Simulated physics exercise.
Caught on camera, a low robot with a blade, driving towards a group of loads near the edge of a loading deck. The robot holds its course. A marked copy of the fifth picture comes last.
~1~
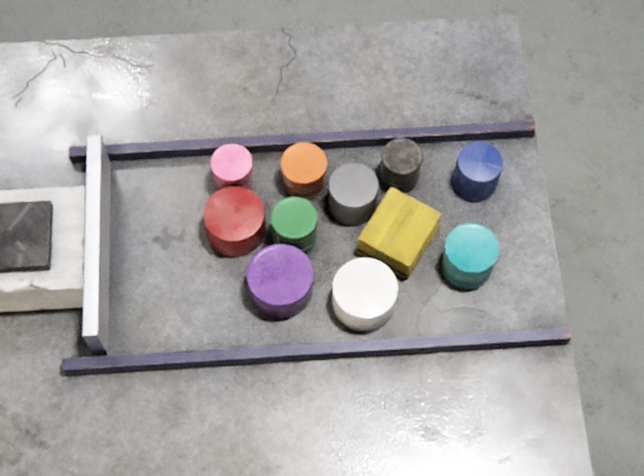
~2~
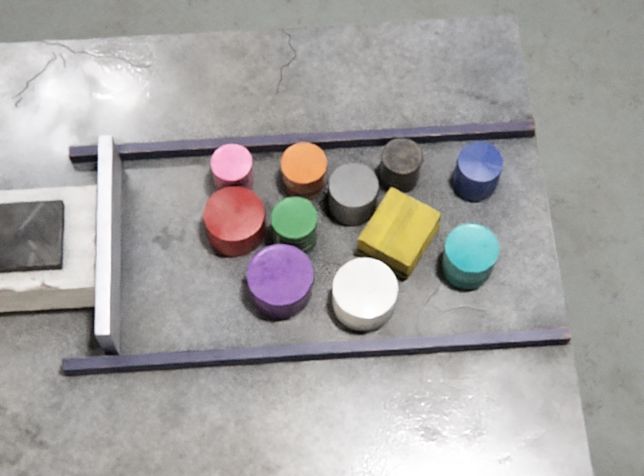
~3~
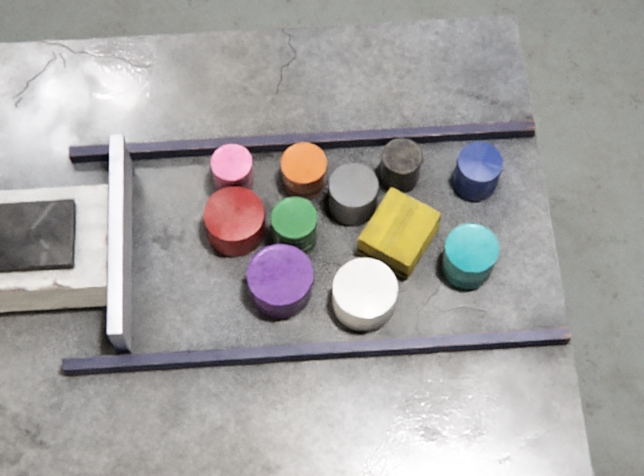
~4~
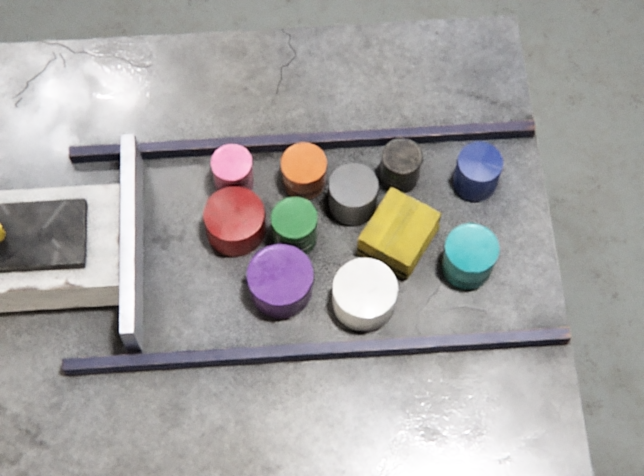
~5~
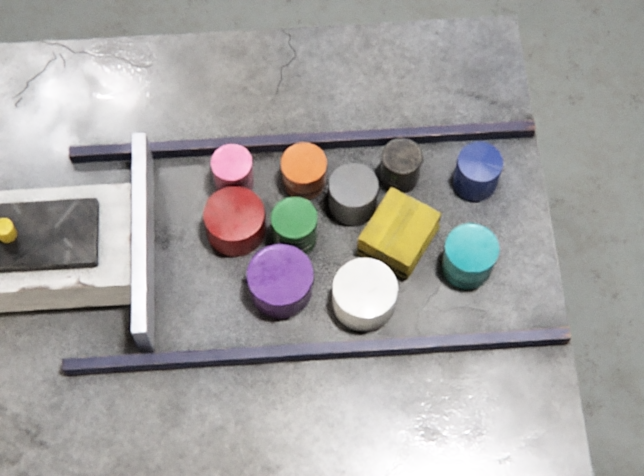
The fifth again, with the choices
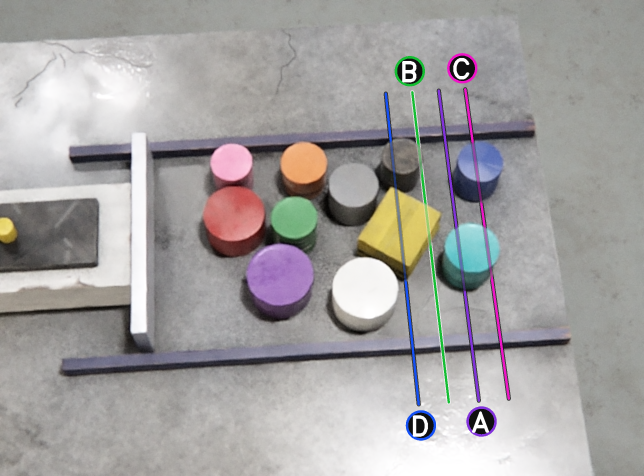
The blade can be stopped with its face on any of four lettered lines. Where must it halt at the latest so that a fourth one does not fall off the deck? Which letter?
No farther than B.
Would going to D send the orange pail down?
By then, no.
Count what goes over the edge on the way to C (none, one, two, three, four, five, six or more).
Six or more.
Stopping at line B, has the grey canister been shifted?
By then, yes.
On the marked copy, A at (458, 236); B at (429, 238); C at (486, 234); D at (401, 239).
Following B. Soon after the start, robot (160, 227); pink pail (271, 170); orange pail (315, 171).
Later, robot (265, 221); turquoise pail (526, 269); blue canister (486, 174).
In the end, robot (344, 217); blue canister over the edge; turquoise pail over the edge; two fallen.
As for the rest, A drops five; C drops eight; D is within the limit but short.
